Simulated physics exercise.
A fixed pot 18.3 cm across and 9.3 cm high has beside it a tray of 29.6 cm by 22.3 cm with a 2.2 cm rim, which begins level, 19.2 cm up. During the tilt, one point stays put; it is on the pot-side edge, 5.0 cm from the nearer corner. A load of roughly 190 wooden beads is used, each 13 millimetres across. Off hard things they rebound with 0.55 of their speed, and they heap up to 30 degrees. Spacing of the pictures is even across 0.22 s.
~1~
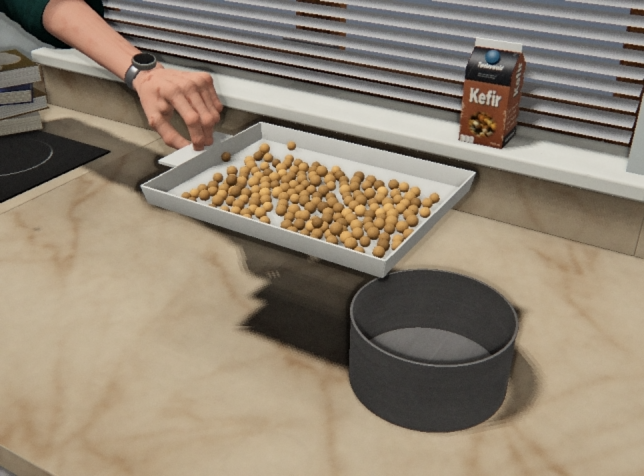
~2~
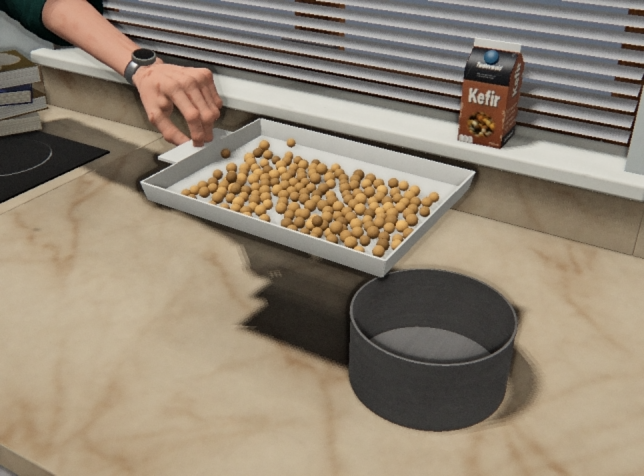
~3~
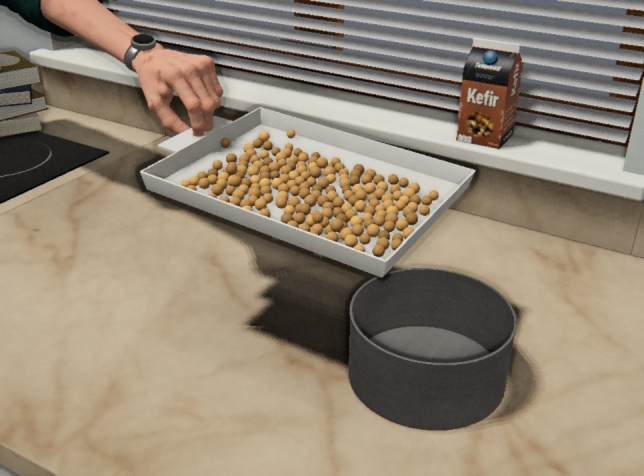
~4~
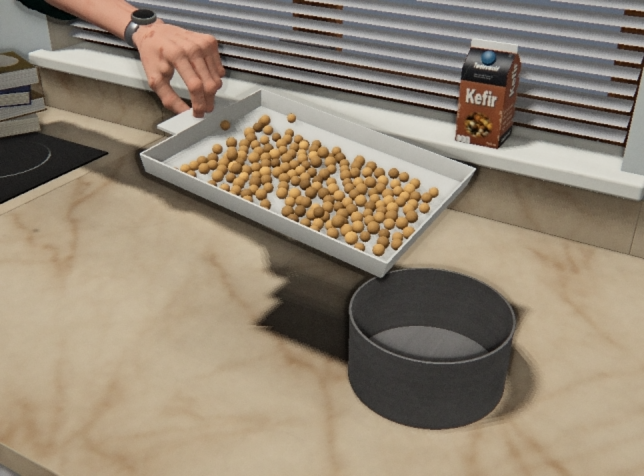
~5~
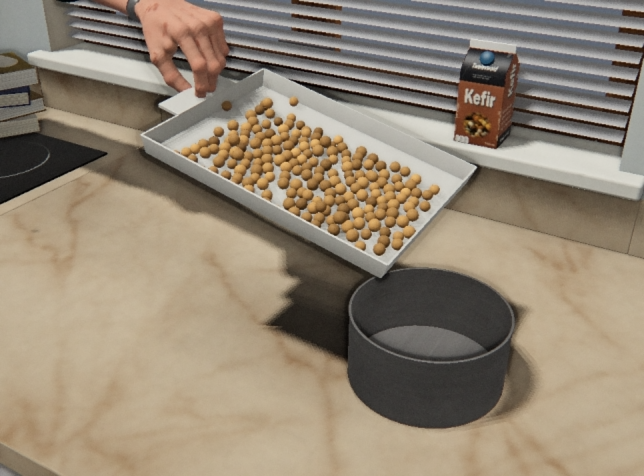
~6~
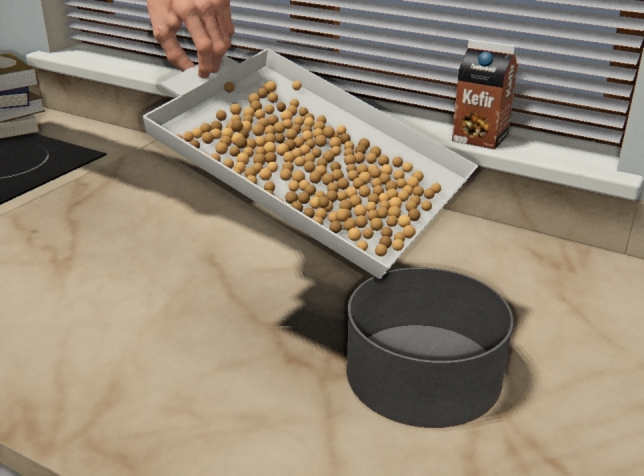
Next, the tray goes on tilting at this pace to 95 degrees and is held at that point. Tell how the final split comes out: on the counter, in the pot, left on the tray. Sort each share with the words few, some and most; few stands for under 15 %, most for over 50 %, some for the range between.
The shares come out as follows. Counter: Most. Pot: Some. Tray: Few.
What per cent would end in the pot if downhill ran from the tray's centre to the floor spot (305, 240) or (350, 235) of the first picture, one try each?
Some 0 and 10 per cent.
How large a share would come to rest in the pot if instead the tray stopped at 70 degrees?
25 percent.
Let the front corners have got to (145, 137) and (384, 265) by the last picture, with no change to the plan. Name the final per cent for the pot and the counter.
In the pot: 15 per cent; on the counter: 85 per cent.
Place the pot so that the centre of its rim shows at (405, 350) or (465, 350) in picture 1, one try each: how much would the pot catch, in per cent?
Estimates: 65 in a hundred and 85 in a hundred.
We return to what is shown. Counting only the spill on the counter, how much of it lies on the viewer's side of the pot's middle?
Estimate: Close to 80 per cent of the pieces.
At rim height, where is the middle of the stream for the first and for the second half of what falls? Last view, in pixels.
Near (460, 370) at first, near (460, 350) afterwards.
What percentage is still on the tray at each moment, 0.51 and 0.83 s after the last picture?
90 then 5.
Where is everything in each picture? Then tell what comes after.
Tray tilt 0 degrees, front corners at (146, 185) and (383, 257); middle of the pieces at (305, 201); pot at (433, 313), in the first picture.
Tray tilt 1 degrees, front corners at (146, 182) and (383, 257); middle of the pieces at (305, 199), in the second picture.
Tray tilt 4 degrees, front corners at (146, 171) and (384, 258), lowest corner right front; middle of the pieces at (305, 194), in the third picture.
Tray tilt 9 degrees, front corners at (146, 154) and (385, 259), lowest corner right front; middle of the pieces at (305, 185), in the fourth picture.
Tray tilt 14 degrees, front corners at (147, 135) and (386, 261), lowest corner right front; middle of the pieces at (307, 175), in the fifth picture.
Tray tilt 19 degrees, front corners at (149, 117) and (386, 262), lowest corner right front; middle of the pieces at (310, 167); pot at (430, 310), in the sixth picture.
Then, 0.30 s after the last picture, tilt 56 degrees; the tray holds 100 %, the pot 0 %.
Then, 0.51 s after the last picture, tilt 82 degrees; the tray holds 90 %, the pot 0 %.
Then, 0.83 s after the last picture, tilt 95 degrees; the tray holds 5 %, the pot 25 %.
In the end, counter 65 %, pot 35 %, tray 0 %.
